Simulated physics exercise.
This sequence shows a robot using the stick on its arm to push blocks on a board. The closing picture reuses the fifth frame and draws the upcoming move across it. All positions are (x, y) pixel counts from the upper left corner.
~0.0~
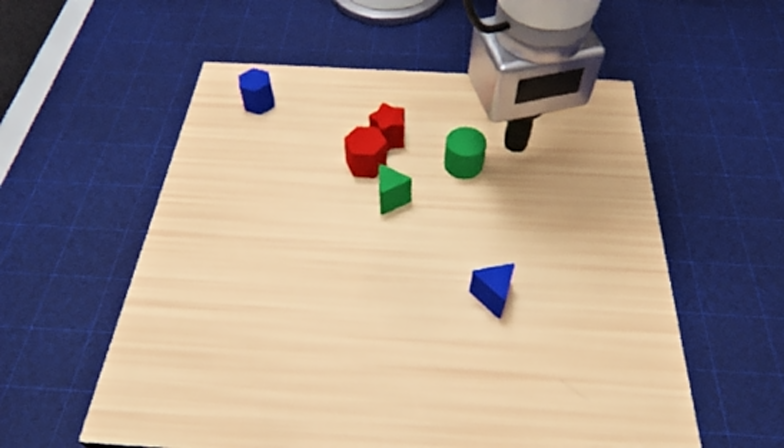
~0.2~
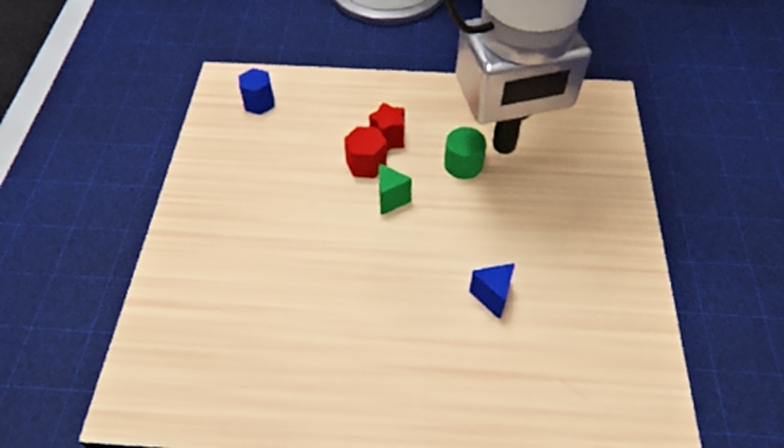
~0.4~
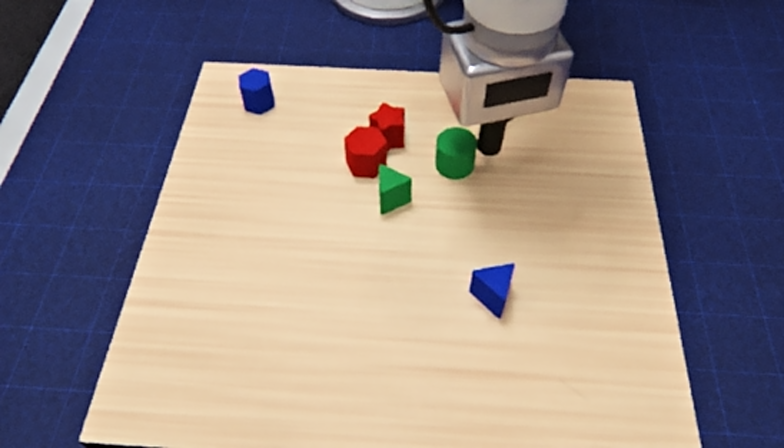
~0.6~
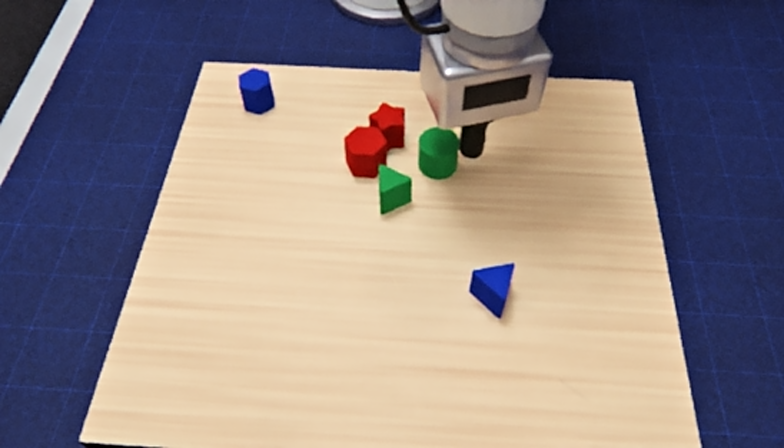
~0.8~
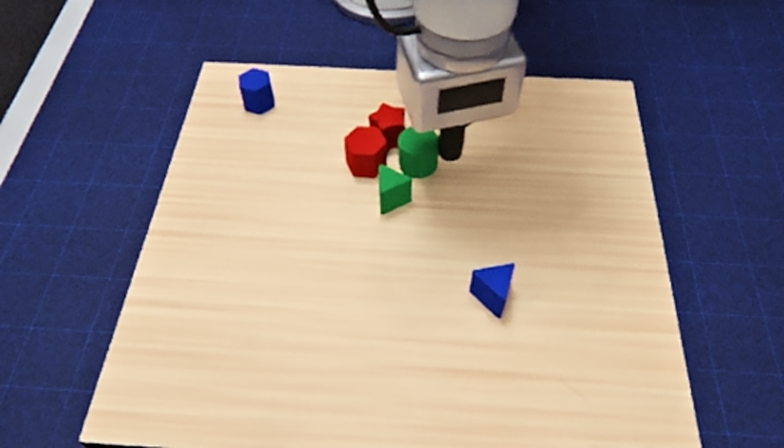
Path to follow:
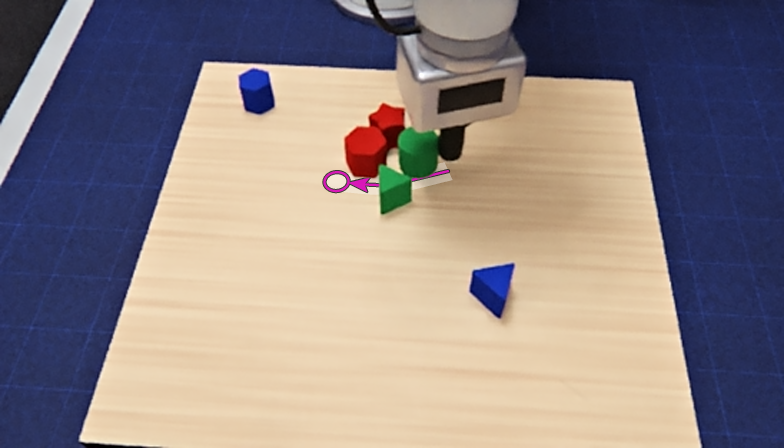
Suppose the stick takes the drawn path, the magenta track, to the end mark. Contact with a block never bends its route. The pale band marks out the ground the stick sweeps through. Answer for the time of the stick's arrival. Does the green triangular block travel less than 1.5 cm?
Yes - that is the case.
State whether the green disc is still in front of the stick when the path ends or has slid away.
Slipped off.
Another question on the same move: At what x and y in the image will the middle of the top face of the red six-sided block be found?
So, by the moment the path ends, you'll find the top centre of the red six-sided block at (341, 132).
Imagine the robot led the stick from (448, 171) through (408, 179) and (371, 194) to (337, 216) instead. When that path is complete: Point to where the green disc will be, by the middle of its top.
Expect it around (383, 136).
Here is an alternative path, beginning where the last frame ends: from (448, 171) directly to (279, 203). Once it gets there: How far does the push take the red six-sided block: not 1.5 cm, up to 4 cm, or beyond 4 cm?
The best fit is 1.5 to 4 cm.
Path on the board, from (448, 171) via (412, 180) and (375, 185), ending at (337, 182).
What follows on the original path. One third of the way, stick (413, 162); red six-sided block (352, 136), turned 25° anticlockwise; red star block (386, 111); green disc (392, 137).
Two thirds of the way, stick (373, 168); red six-sided block (341, 132), turned 45° anticlockwise; red star block (385, 109), turned 15° clockwise; green triangular block (382, 181), turned 30° anticlockwise; green disc (382, 136).
At the end, stick (335, 164); red six-sided block (341, 132), turned 45° anticlockwise; red star block (385, 109), turned 15° clockwise; green triangular block (382, 181), turned 30° anticlockwise; green disc (382, 136).
